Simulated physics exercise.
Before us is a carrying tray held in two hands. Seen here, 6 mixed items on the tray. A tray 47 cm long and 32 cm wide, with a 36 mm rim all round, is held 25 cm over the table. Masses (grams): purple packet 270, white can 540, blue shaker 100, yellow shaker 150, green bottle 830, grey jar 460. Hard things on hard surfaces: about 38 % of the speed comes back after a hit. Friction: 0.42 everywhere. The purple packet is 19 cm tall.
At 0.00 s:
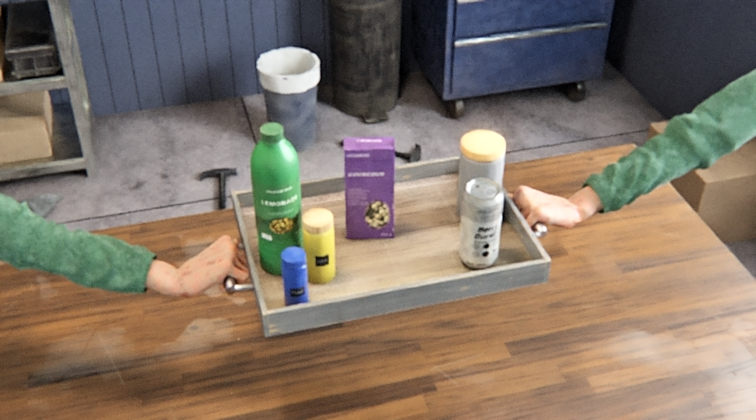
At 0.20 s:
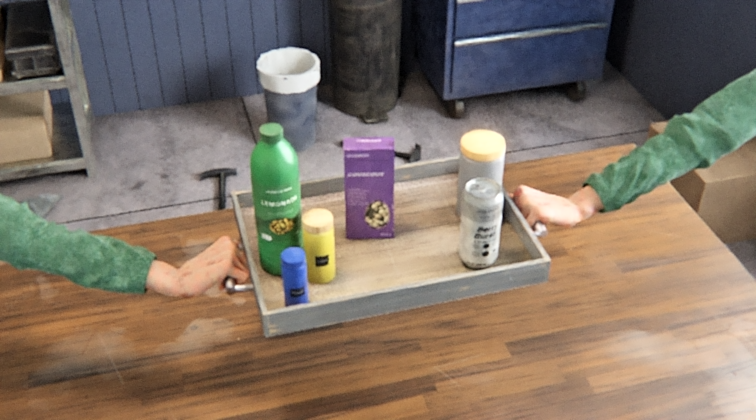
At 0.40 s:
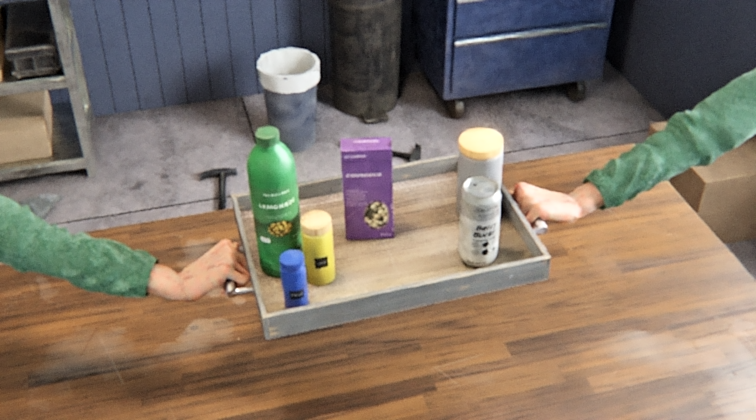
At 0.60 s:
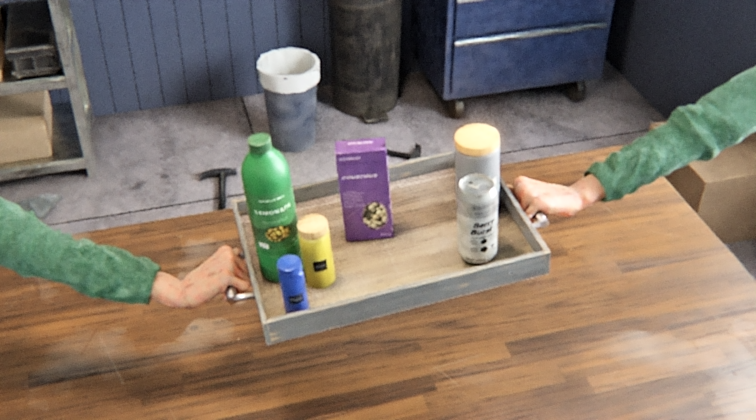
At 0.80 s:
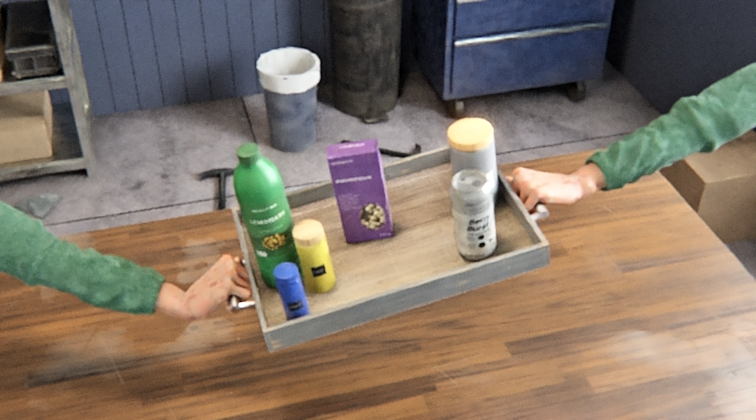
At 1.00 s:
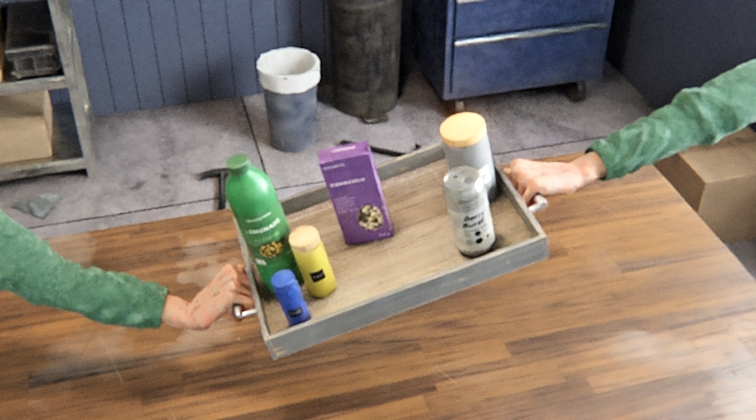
In a workshop, two green-sleeved arms held a wooden tray of bottles, shakers and a purple packet level above a table, then gradually tilted it left side down, the items leaning with it.
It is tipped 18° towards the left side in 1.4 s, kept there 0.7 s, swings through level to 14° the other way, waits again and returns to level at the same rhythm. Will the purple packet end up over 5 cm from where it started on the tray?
The purple packet stays put.
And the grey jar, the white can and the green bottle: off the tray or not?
The grey jar is still on the tray; the white can ends on the tray; the green bottle ends off the tray.
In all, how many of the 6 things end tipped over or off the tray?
In all, 1.
Around 2.40 s, tray tilted 17°, left edge down; green bottle now off the tray.
Around 3.30 s, tray tilted 11°, right edge down.
Finally (6.2 s), off the tray, green bottle; the other 5 still in place (within 5 cm). Final places as that camera would see them, purple packet near (368, 189).
